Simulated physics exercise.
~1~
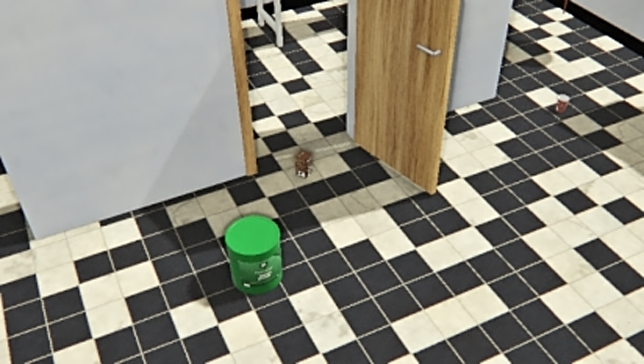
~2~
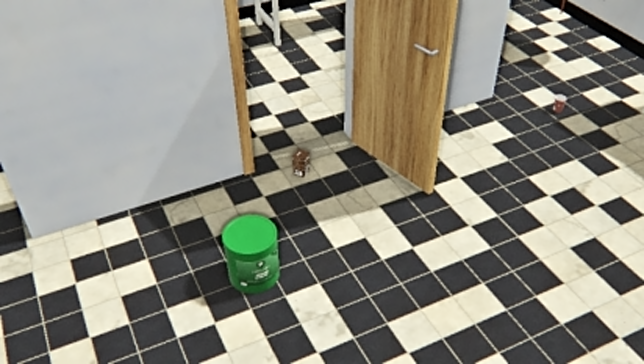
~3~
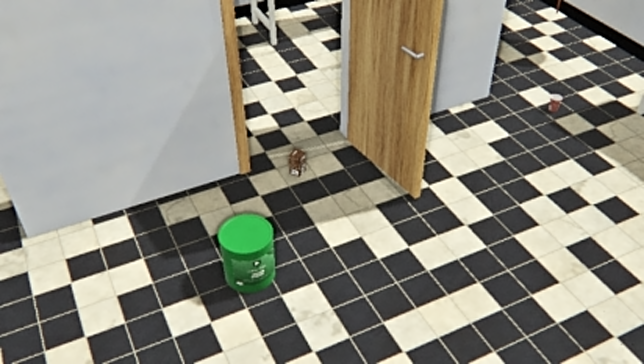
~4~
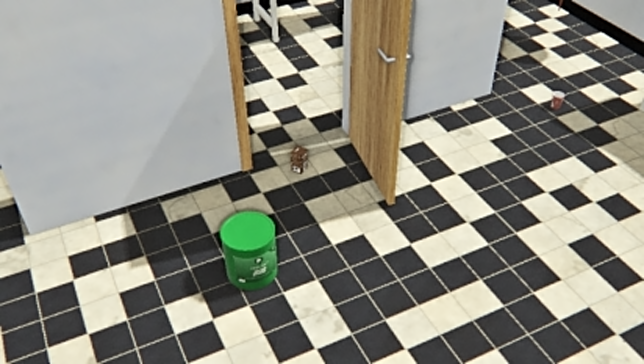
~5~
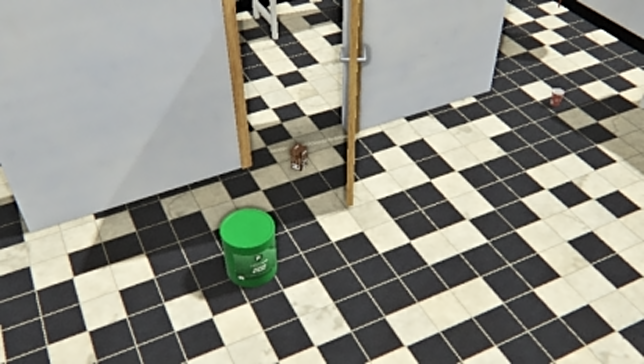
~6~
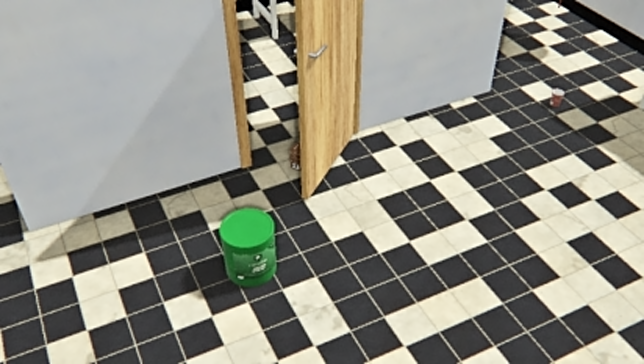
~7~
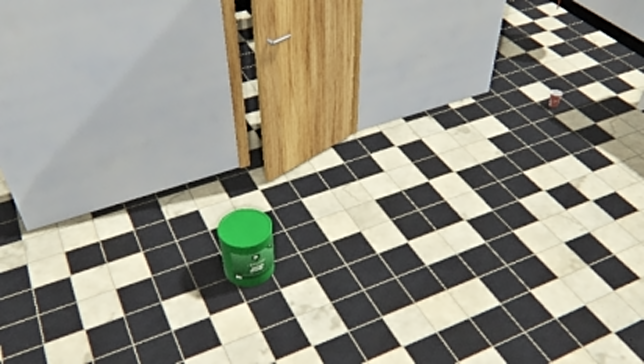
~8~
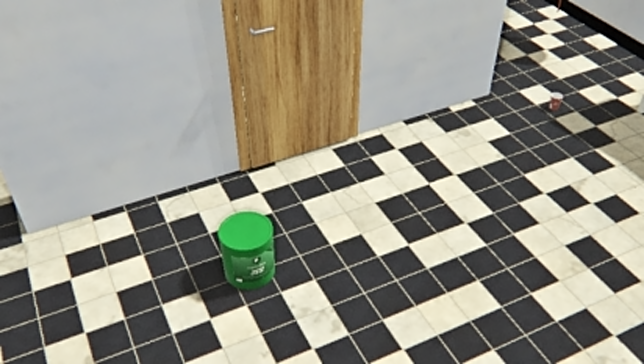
A wooden door swings shut, hiding a small brown object, while a green pail stays still.
